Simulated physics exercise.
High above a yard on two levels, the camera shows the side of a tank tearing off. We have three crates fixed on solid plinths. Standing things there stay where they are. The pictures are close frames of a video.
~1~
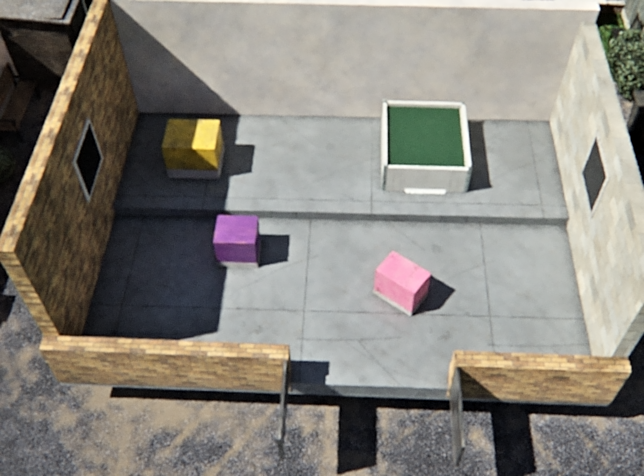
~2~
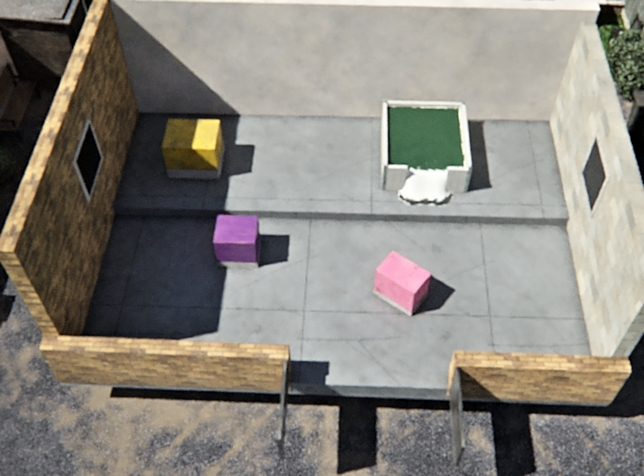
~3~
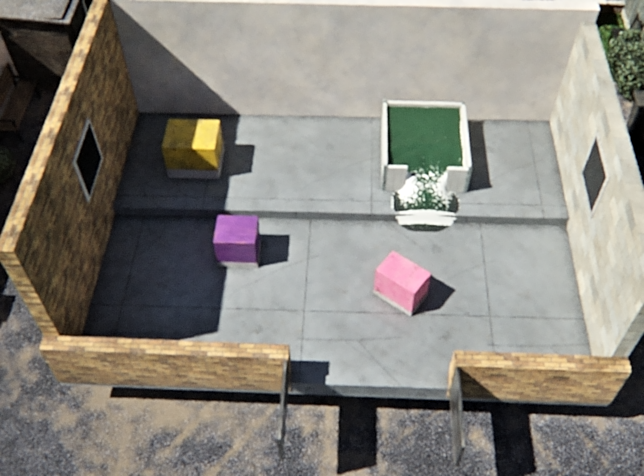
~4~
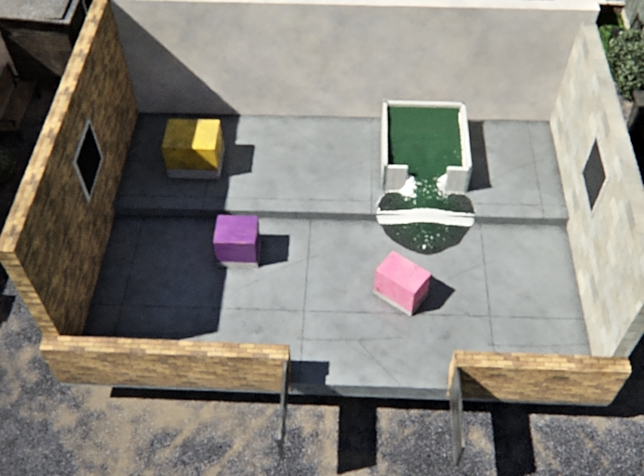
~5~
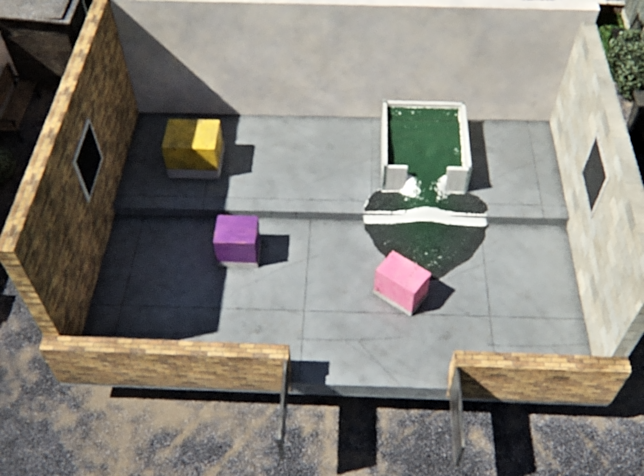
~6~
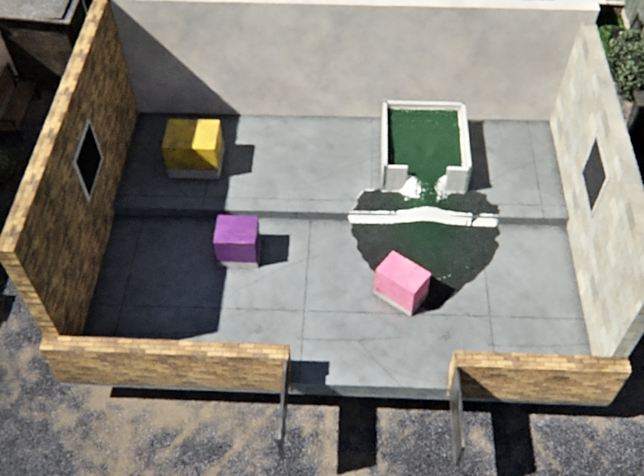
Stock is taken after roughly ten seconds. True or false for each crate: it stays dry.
Pink crate: False, it gets wet; purple crate: True, it stays dry; yellow crate: True, it stays dry.
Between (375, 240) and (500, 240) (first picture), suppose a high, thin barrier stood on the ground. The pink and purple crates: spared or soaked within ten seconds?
My reading: The pink crate escapes it; the purple crate is soaked.
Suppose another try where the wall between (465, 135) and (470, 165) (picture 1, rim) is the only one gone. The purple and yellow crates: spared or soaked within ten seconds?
Note: Purple crate is left dry; yellow crate is left dry.
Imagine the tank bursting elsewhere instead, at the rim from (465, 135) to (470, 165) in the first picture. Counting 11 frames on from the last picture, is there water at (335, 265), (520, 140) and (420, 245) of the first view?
Going through them in turn: Still unsoaked, then reached by the flood, then still unsoaked.
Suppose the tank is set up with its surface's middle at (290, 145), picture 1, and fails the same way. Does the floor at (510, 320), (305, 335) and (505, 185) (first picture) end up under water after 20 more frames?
Taking the three spots in order: Bare, swamped, bare.
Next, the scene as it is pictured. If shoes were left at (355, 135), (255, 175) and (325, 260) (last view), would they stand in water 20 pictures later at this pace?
Going through them one by one, the first is spared, the second spared and the third waterlogged.
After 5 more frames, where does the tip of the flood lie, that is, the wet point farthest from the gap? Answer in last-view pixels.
Point: (482, 375) in the last picture's pixels.
A moment on, water covers 20 % of the floor; the pink crate water round its plinth, the purple crate not reached, the yellow crate not reached.
Next, water covers 30 % of the floor; the pink crate water round its plinth, the purple crate not reached, the yellow crate not reached.
Then, water covers 35 % of the floor; the pink crate water round its plinth, the purple crate water round its plinth, the yellow crate not reached.
Later, water covers 50 % of the floor; the pink crate water round its plinth, the purple crate water round its plinth, the yellow crate not reached.
In the end, water covers 55 % of the floor; the pink crate was topped, the purple crate stayed above the water, the yellow crate stayed above the water.
